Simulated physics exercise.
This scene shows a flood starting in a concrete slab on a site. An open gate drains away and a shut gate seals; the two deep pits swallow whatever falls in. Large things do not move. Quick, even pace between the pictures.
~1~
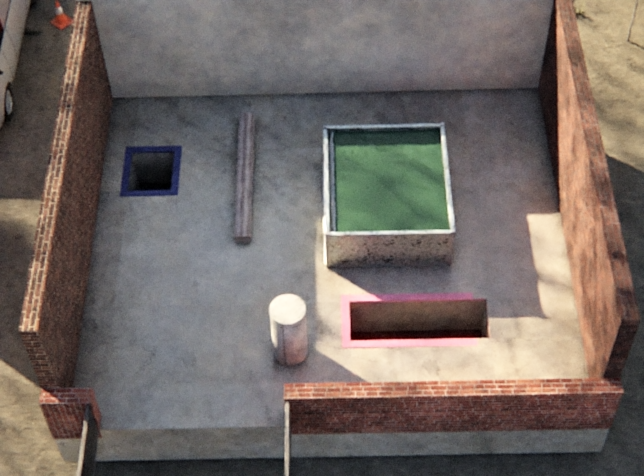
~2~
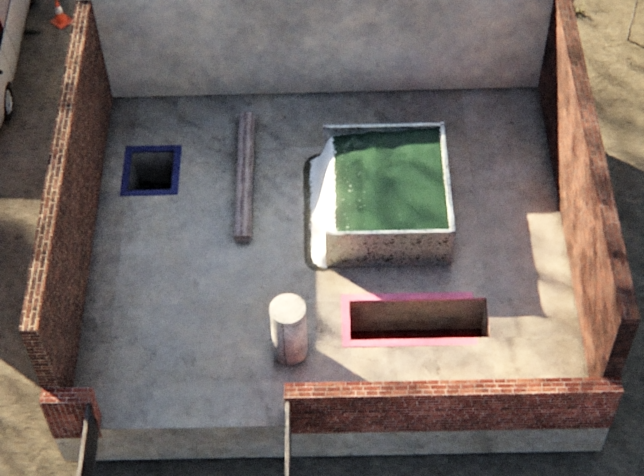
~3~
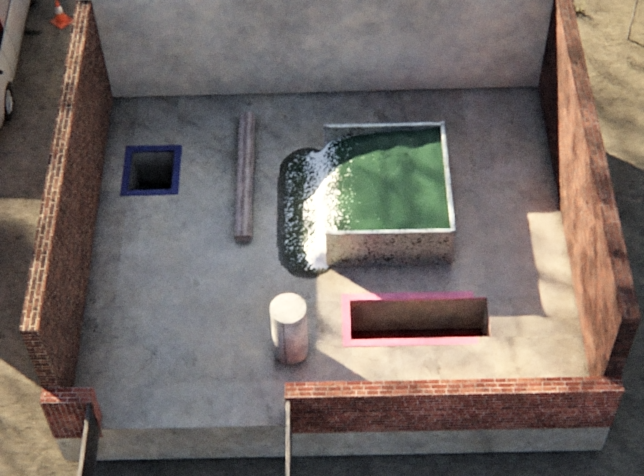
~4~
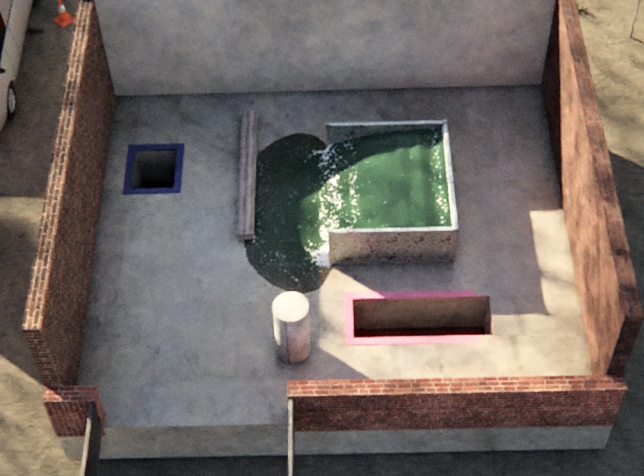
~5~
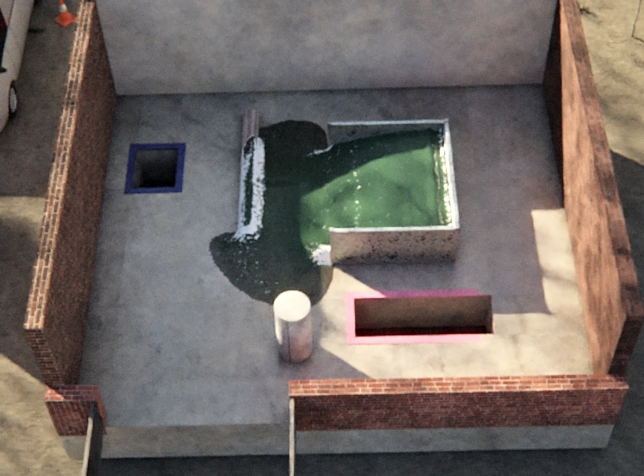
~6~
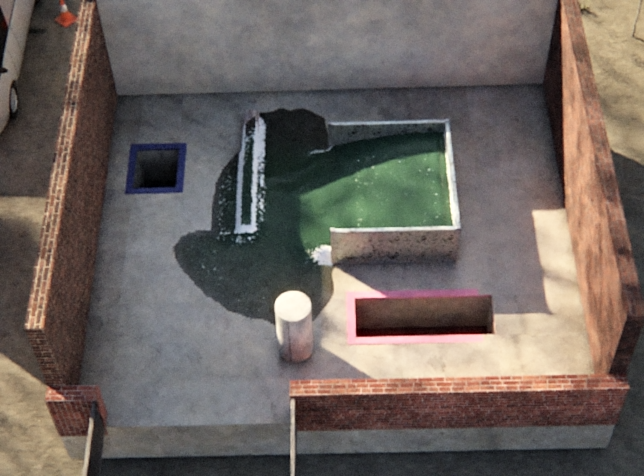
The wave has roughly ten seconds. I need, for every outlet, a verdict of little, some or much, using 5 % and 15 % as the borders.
Verdicts: Gate, much; blue pit, much; pink pit, little.
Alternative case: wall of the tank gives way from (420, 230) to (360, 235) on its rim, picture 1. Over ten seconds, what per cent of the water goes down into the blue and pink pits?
I'd say the blue pit gets around 0 percent and the pink pit around 80 percent.
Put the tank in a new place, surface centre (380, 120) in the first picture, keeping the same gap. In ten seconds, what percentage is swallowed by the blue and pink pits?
Result in per cent: Blue pit 35, pink pit 6.
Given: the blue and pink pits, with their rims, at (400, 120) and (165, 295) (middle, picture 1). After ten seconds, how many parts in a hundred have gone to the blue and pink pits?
Blue: 10 %; pink: 45 %.
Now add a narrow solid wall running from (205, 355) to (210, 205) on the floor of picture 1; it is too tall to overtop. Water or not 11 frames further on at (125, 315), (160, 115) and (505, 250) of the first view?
Point by point: First spared, next swamped, last spared.
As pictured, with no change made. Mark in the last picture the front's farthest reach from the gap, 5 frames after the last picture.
I'd point to (89, 317).
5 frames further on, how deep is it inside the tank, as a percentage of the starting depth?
I'd put it near 44 per cent.
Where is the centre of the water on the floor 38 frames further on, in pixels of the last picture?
The water's middle lies around (271, 216).
A moment on, water covers 40 % of the floor; the gate 0 %, the blue pit 1 %, the pink pit 0 %.
Next, water covers 50 % of the floor; the gate 0 %, the blue pit 5 %, the pink pit 0 %.
Then, water covers 60 % of the floor; the gate 5 %, the blue pit 9 %, the pink pit 0 %.
Later, water covers 70 % of the floor; the gate 18 %, the blue pit 19 %, the pink pit 0 %.
In the end, water covers 85 % of the floor; the gate 26 %, the blue pit 25 %, the pink pit 1 %.
